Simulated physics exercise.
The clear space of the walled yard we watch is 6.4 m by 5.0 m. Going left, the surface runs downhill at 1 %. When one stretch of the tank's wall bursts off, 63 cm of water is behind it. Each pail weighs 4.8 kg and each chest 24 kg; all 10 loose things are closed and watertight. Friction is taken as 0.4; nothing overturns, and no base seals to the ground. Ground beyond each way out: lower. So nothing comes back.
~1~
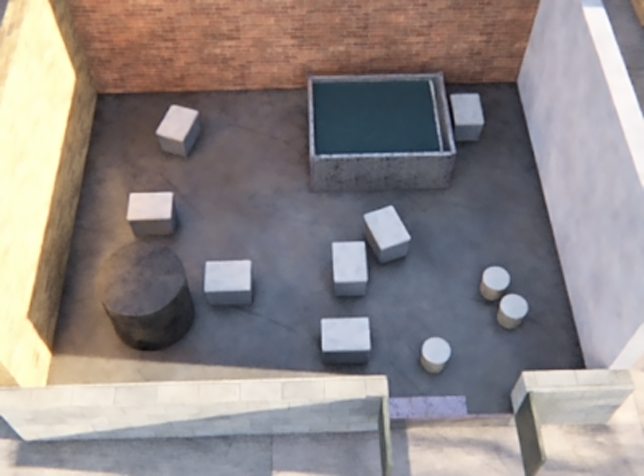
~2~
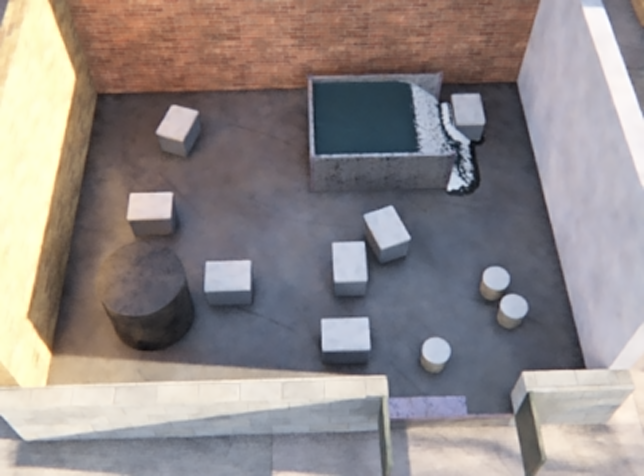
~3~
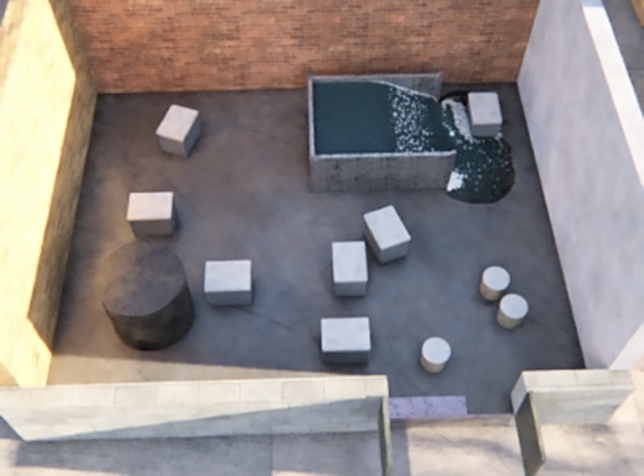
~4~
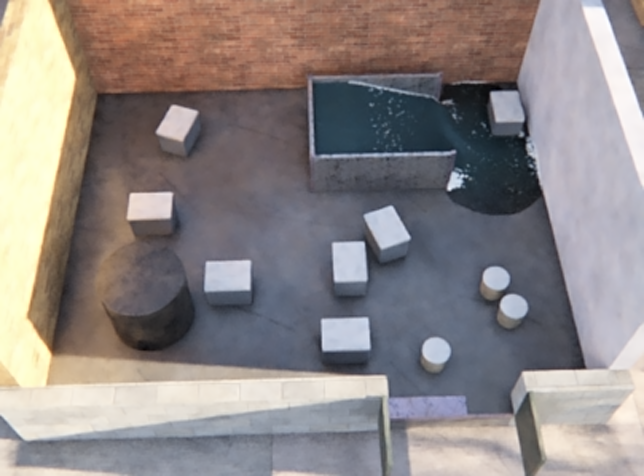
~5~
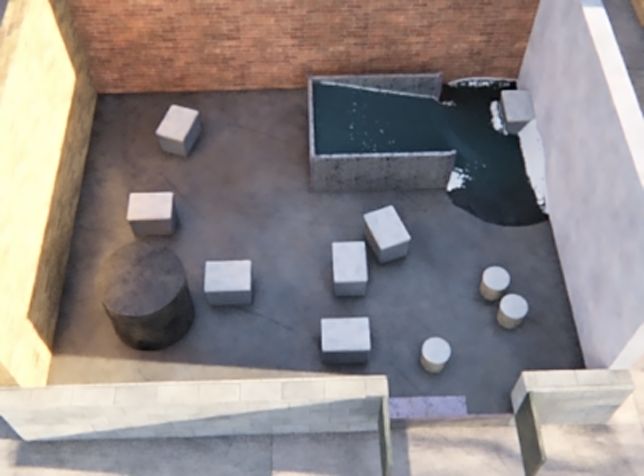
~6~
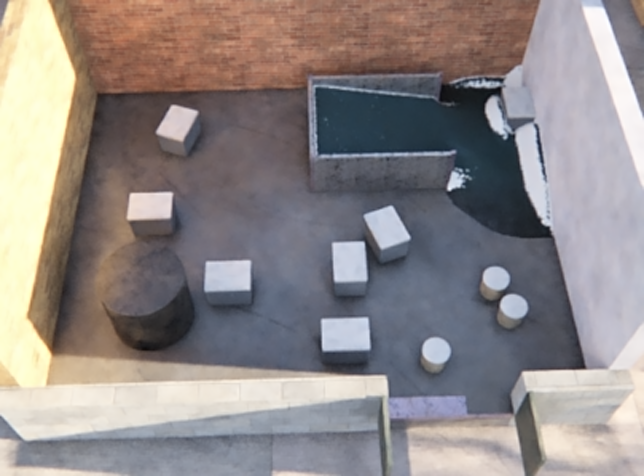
In this clip, the right side of a raised tank in a walled yard opens and dark water pours out, spreading across the floor and pushing a pale block to the right-hand wall, while the other blocks and cylinders stay still.
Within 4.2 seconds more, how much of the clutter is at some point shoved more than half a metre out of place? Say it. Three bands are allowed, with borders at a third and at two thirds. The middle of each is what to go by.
A middle portion gets shifted, a third or more but short of two thirds.
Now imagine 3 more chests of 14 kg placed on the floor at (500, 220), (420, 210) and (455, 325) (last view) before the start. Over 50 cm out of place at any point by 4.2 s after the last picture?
Result, one by one: Exceeded, not exceeded and exceeded.
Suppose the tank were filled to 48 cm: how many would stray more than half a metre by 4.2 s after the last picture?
With that change, 4 of them.
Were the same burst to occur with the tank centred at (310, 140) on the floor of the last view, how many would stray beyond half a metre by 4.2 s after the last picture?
Then 4.
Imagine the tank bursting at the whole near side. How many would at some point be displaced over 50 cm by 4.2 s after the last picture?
So the tally would be 6.
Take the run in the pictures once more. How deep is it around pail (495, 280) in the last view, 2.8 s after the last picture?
Roughly 8 cm.
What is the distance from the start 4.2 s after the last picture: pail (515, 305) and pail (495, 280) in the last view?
First: Gone out. Second: 300 cm.
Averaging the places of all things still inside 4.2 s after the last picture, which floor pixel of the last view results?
The average lands around (252, 256).
Then, 0.4 s after the last picture 1 of 10 are over 50 cm from their spots; 1 afloat.
Then, 1.5 s after the last picture 3 of 10 are over 50 cm from their spots; 1 afloat.
Then, 2.8 s after the last picture 4 of 10 are over 50 cm from their spots; 1 afloat.
Then, 4.2 s after the last picture 4 of 10 are over 50 cm from their spots, and 4 have been at some point; 0 afloat.
